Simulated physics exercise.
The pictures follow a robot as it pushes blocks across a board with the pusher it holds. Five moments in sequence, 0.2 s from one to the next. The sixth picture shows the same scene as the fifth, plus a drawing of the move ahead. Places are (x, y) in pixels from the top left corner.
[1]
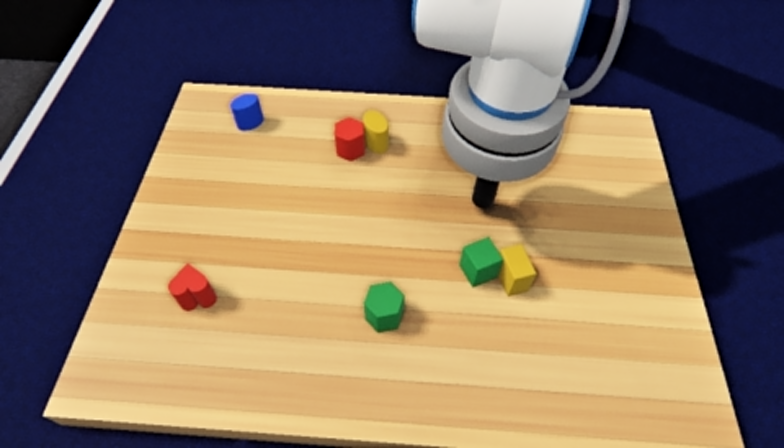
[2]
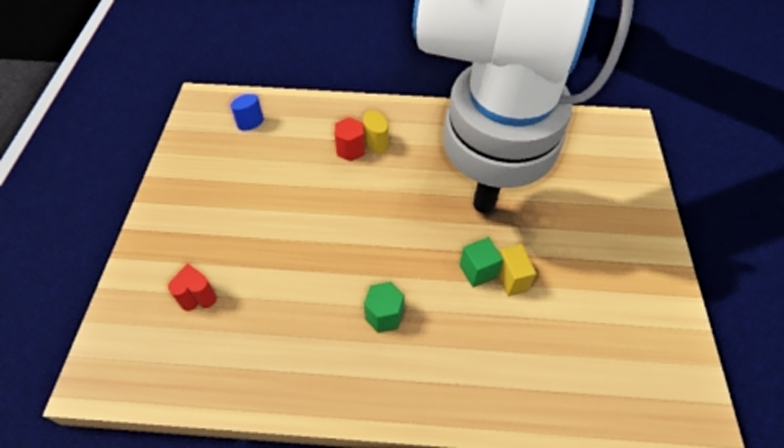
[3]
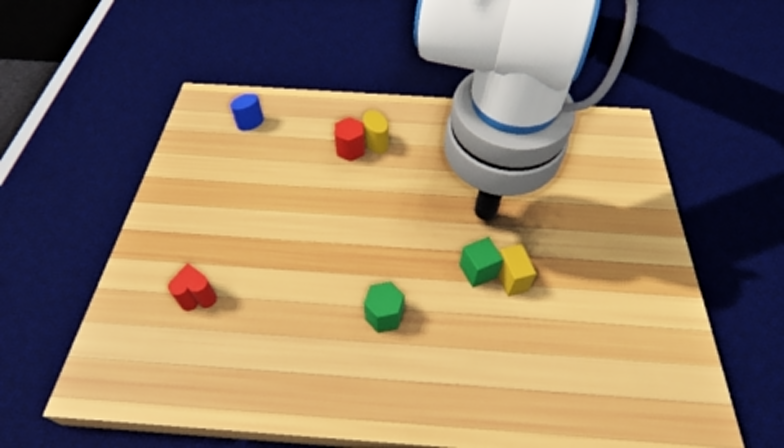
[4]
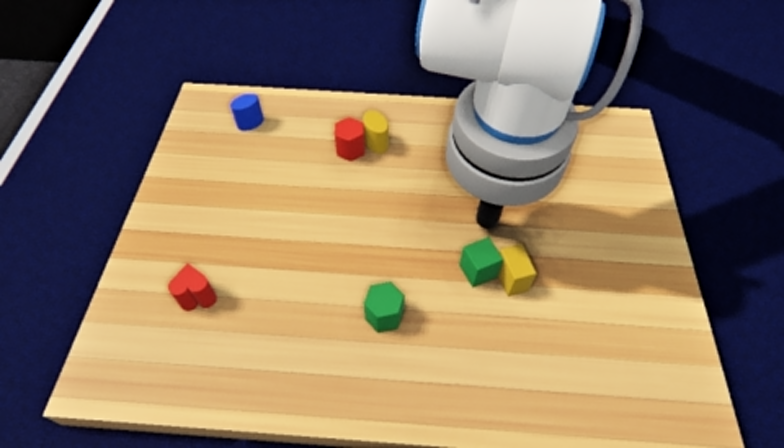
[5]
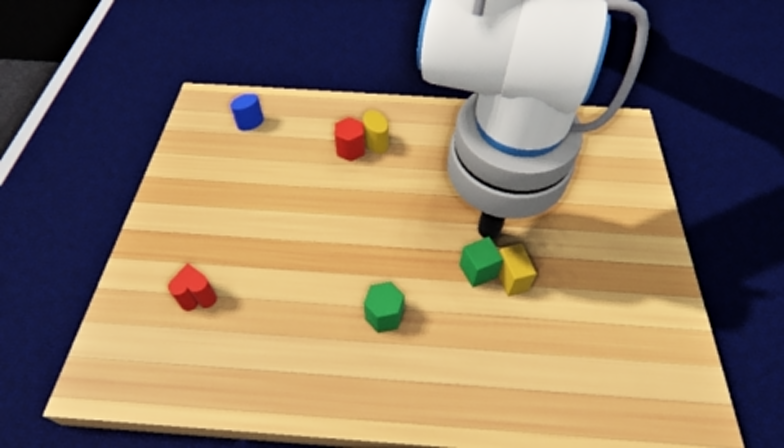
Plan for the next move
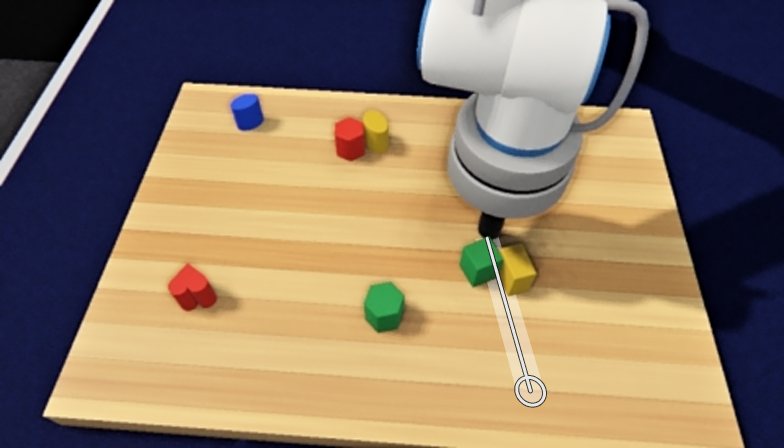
The clip shows a robotic arm above a wooden board scattered with small red, green, yellow and blue blocks; its black tip moves slowly toward the touching green and yellow blocks, while the pieces stay almost entirely still.
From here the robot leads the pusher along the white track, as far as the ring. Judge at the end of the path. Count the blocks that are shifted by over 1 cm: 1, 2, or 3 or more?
This push will displace two blocks.
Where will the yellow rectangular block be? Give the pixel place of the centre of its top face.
Around pixel (550, 296).
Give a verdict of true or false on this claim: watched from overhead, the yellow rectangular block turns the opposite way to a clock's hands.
True - the claim holds.
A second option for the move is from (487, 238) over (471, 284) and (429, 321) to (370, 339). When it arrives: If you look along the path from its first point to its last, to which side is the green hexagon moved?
The right-hand side.
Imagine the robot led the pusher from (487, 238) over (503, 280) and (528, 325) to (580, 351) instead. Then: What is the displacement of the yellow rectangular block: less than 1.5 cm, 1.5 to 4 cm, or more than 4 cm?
Over 4 cm.
The line goes from (487, 238) to (531, 391).
On the path given first. One third of the way, pusher (502, 277); green square (477, 264); yellow rectangular block (535, 282), turned 40° anticlockwise.
Two thirds of the way, pusher (517, 329); green square (477, 264), turned 15° clockwise; yellow rectangular block (550, 296), turned 80° anticlockwise.
At the end, pusher (534, 386); green square (477, 264), turned 15° clockwise; yellow rectangular block (550, 296), turned 80° anticlockwise.
